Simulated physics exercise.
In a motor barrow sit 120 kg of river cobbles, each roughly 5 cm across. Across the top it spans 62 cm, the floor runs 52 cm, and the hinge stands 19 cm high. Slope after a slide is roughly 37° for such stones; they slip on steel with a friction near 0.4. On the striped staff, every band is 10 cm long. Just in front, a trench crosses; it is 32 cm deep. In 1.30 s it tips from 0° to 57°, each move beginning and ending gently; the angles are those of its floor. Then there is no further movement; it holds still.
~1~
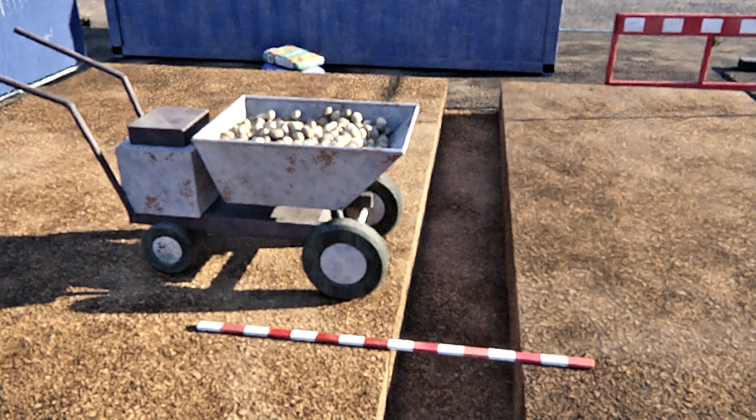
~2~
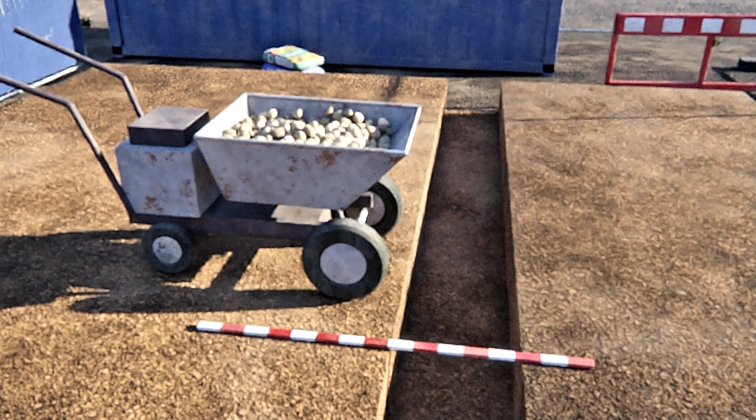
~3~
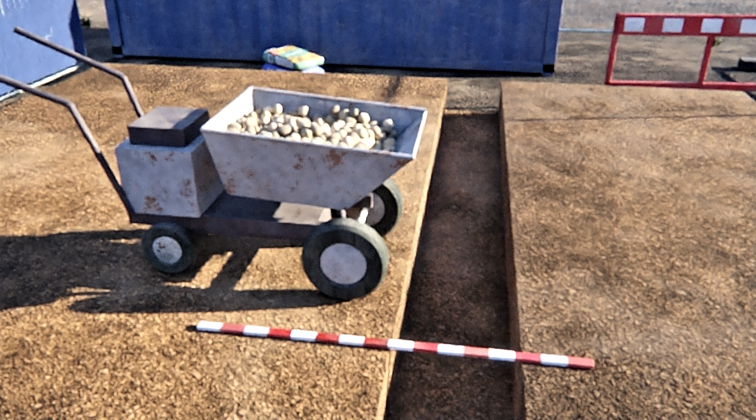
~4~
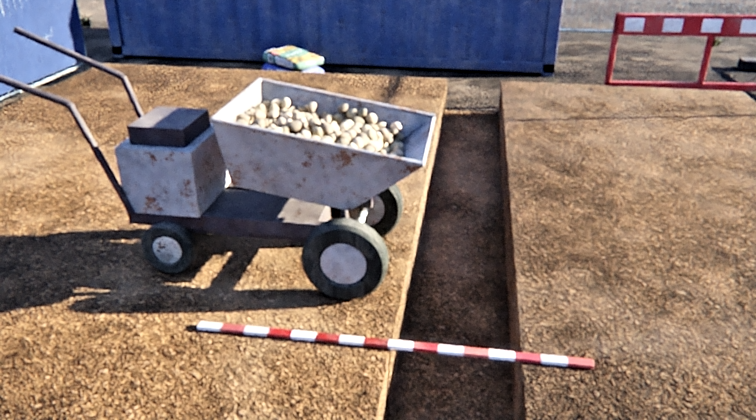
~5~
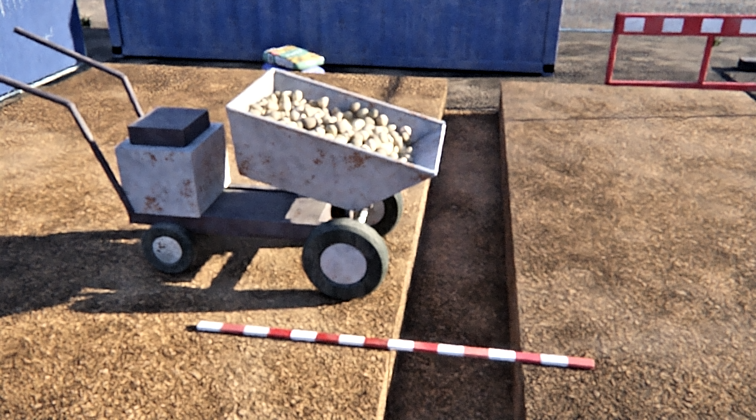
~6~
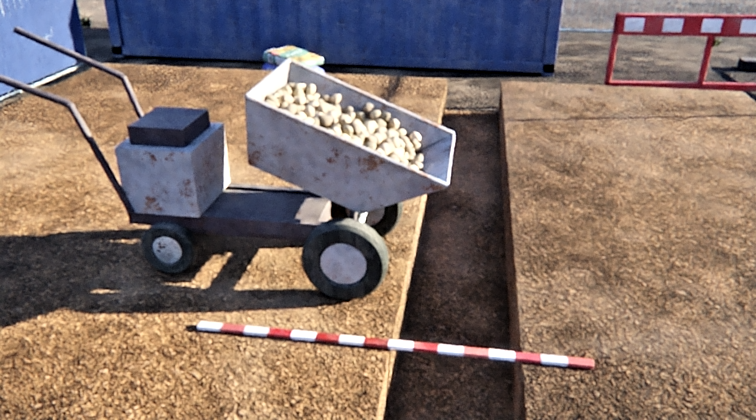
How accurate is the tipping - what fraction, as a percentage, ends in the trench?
Close to 50 in every hundred.
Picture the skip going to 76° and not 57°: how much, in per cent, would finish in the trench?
About 65 per cent would end up in the trench.
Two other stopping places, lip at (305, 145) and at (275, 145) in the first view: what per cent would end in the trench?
Some 75 and some 50 per cent, in that order.
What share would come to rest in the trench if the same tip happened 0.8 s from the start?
40 per cent.
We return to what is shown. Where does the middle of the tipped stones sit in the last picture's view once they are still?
The stones end up centred near (497, 318).
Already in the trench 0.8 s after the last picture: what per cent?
Close to 10 per cent has got there by then.
Then, 0.4 s after the last picture the floor is at 48°, 100 % in the skip; the foremost stones are at (453, 194).
Then, 0.8 s after the last picture the floor is at 57°, 88 % in the skip, 10 % in the trench, 3 % past the trench; the foremost stones are at (542, 285).
Then, 1.2 s after the last picture the floor is at 57°, 60 % in the skip, 20 % in the trench, 21 % past the trench; the foremost stones are at (595, 276).
Then, 3.2 s after the last picture the floor is at 57°, 26 % in the skip, 50 % in the trench, 24 % past the trench; the foremost stones are at (652, 294).
